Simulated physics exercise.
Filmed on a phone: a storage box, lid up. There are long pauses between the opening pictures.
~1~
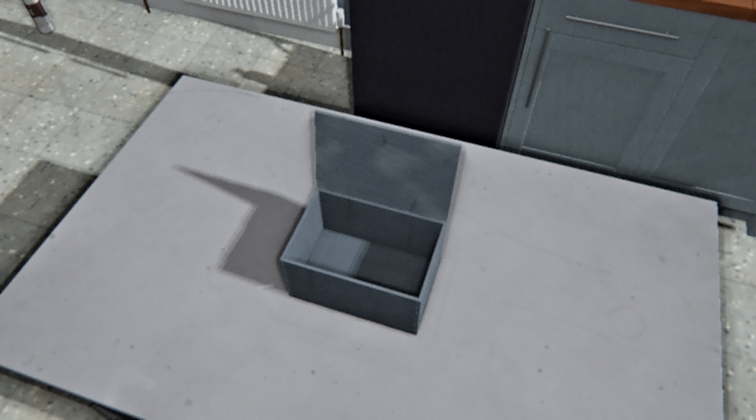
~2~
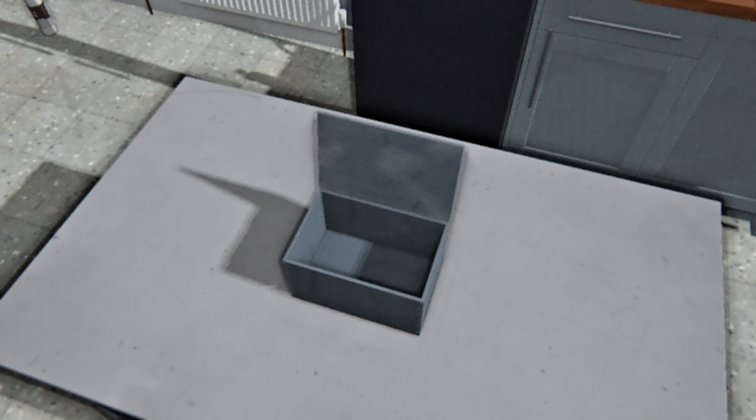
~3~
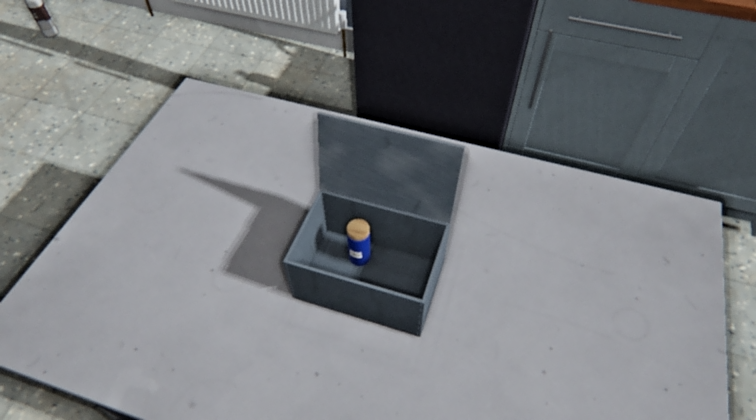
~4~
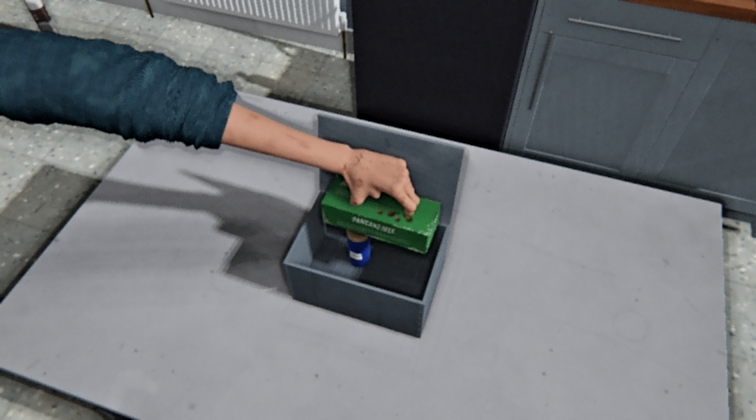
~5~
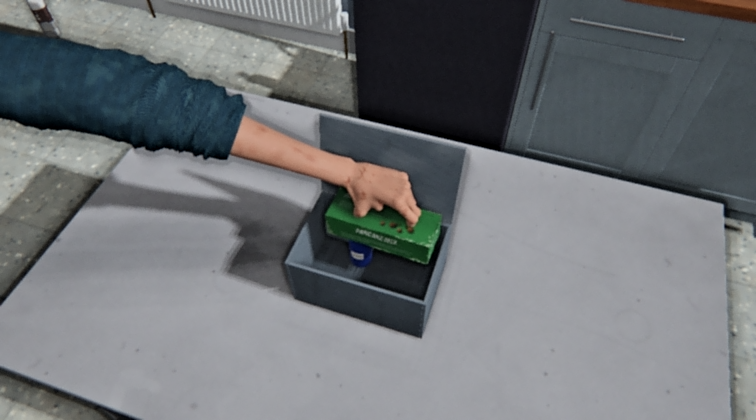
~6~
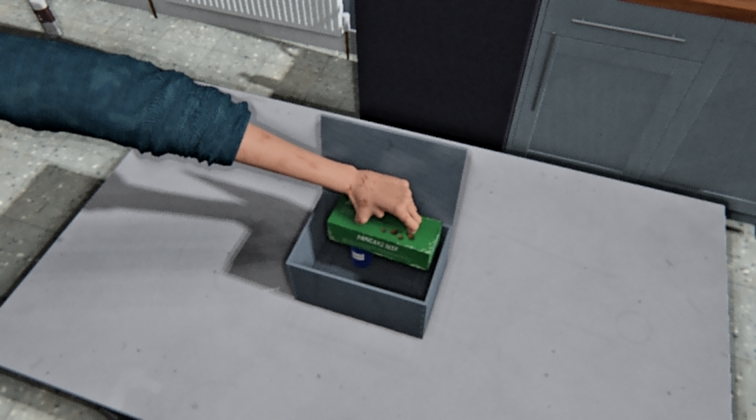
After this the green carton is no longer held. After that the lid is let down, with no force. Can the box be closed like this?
Outcome: The lid closes.
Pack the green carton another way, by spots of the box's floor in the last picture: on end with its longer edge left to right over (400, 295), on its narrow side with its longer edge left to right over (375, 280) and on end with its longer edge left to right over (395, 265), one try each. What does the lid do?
First try: It is held up; second try: It sits on the rim; third try: It is held up.
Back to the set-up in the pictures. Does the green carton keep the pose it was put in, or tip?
The green carton ends up tilted.
Then, 0.90 s on from there, lid starting down; green carton turned 64° from how it was put near (367, 277); blue shaker turned 17° from how it was put.
Then, 1.70 s on from there, lid 54° above the rim; green carton on its side near (365, 288); blue shaker shifted about its own width.
In the end, lid shut; toppled in the box, green carton; blue shaker unmoved. At the end, from the last picture's camera, green carton near (365, 288).
